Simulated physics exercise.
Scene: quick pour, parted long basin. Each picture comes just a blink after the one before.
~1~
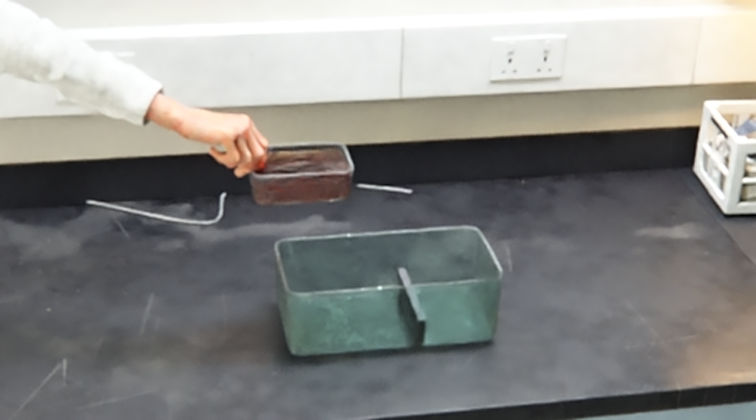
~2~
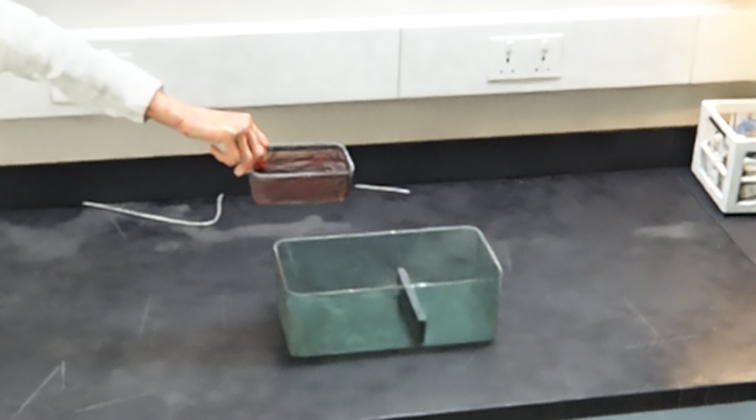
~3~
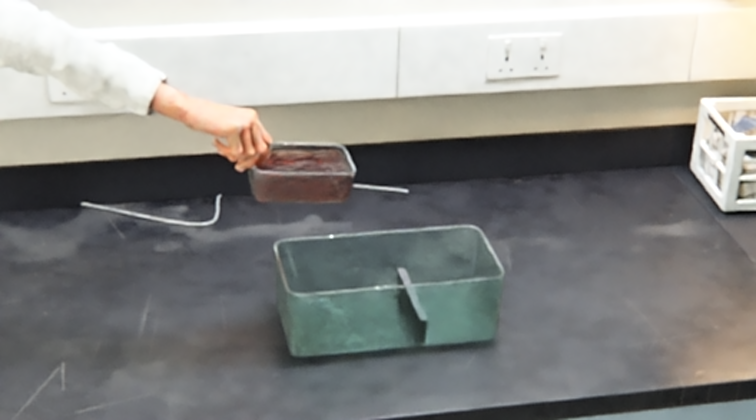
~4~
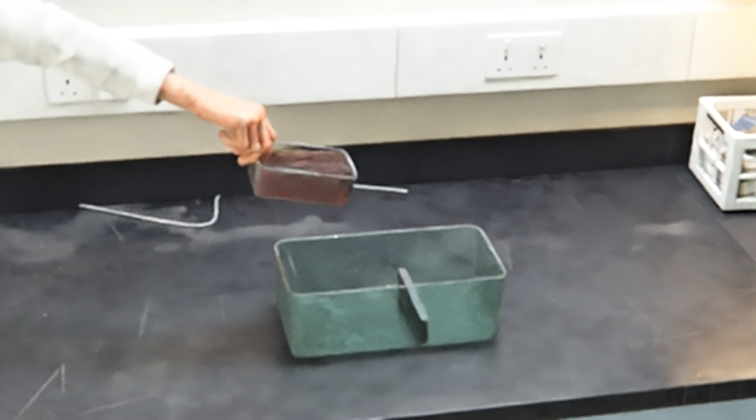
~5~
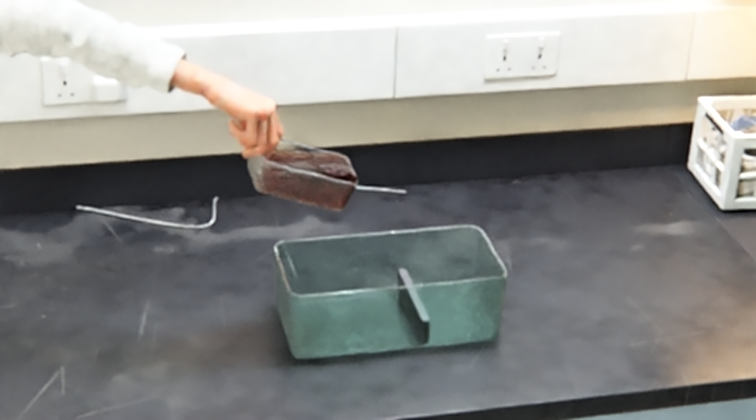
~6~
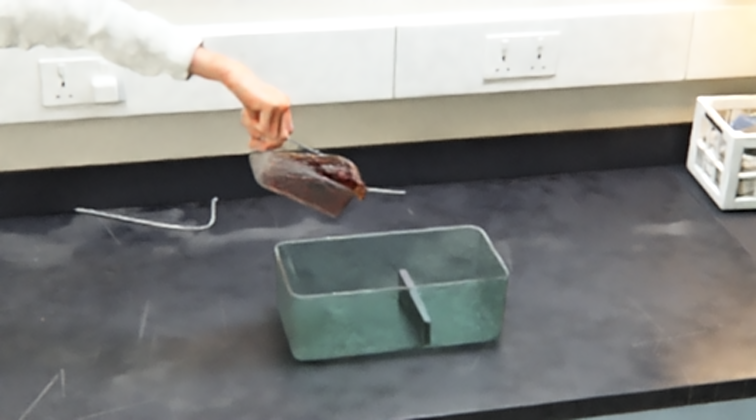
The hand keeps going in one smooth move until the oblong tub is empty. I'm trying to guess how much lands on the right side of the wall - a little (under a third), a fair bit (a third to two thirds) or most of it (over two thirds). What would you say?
I would say a little, under a third.
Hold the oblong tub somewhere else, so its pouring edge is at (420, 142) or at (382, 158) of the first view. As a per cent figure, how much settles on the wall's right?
The first gives 80 %, the second 65 %.
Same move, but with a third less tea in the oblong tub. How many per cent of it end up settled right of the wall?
About 5 percent.
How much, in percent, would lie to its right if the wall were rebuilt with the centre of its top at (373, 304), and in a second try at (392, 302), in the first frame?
In turn 75 and 50 in a hundred.
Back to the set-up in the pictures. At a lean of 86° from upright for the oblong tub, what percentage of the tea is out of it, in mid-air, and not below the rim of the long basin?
That comes to near 40 percent.
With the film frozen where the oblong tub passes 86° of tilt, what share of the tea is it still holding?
10 per cent, roughly.
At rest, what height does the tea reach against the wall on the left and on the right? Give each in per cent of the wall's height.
The left side sits at 40 per cent and the right side at 0.
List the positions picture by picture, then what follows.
The first frame shows tilt 0°; pouring edge (348, 158); surface from (251, 166) to (346, 160); the long basin's rim runs from (281, 268) to (491, 253); the wall's top is at (411, 294).
The second frame shows tilt 1°; pouring edge (348, 158); surface from (251, 165) to (346, 161).
The third frame shows tilt 5°; pouring edge (350, 161); surface from (252, 163) to (347, 161).
The fourth frame shows tilt 11°; pouring edge (351, 165); surface from (253, 162) to (350, 162).
The fifth frame shows tilt 20°; pouring edge (352, 172); surface from (254, 162) to (349, 167); 4 per cent is over the edge.
The sixth frame shows tilt 30°; pouring edge (351, 181); surface from (255, 162) to (340, 171); 12 per cent is over the edge.
A moment on, the oblong tub is tipped on its side and 8 per cent is still to pour, 54 is left of the wall and 0 right of it.
Next, the oblong tub is tipped right over and 2 per cent is still to pour, 93 is left of the wall and 1 right of it.
Then the oblong tub is tipped right over and 0 per cent is still to pour, 96 is left of the wall and 3 right of it.
Later the oblong tub is tipped right over and 0 per cent is still to pour, 96 is left of the wall and 3 right of it.
In the end 96 per cent lies left of the wall, 3 right of it and 1 outside.
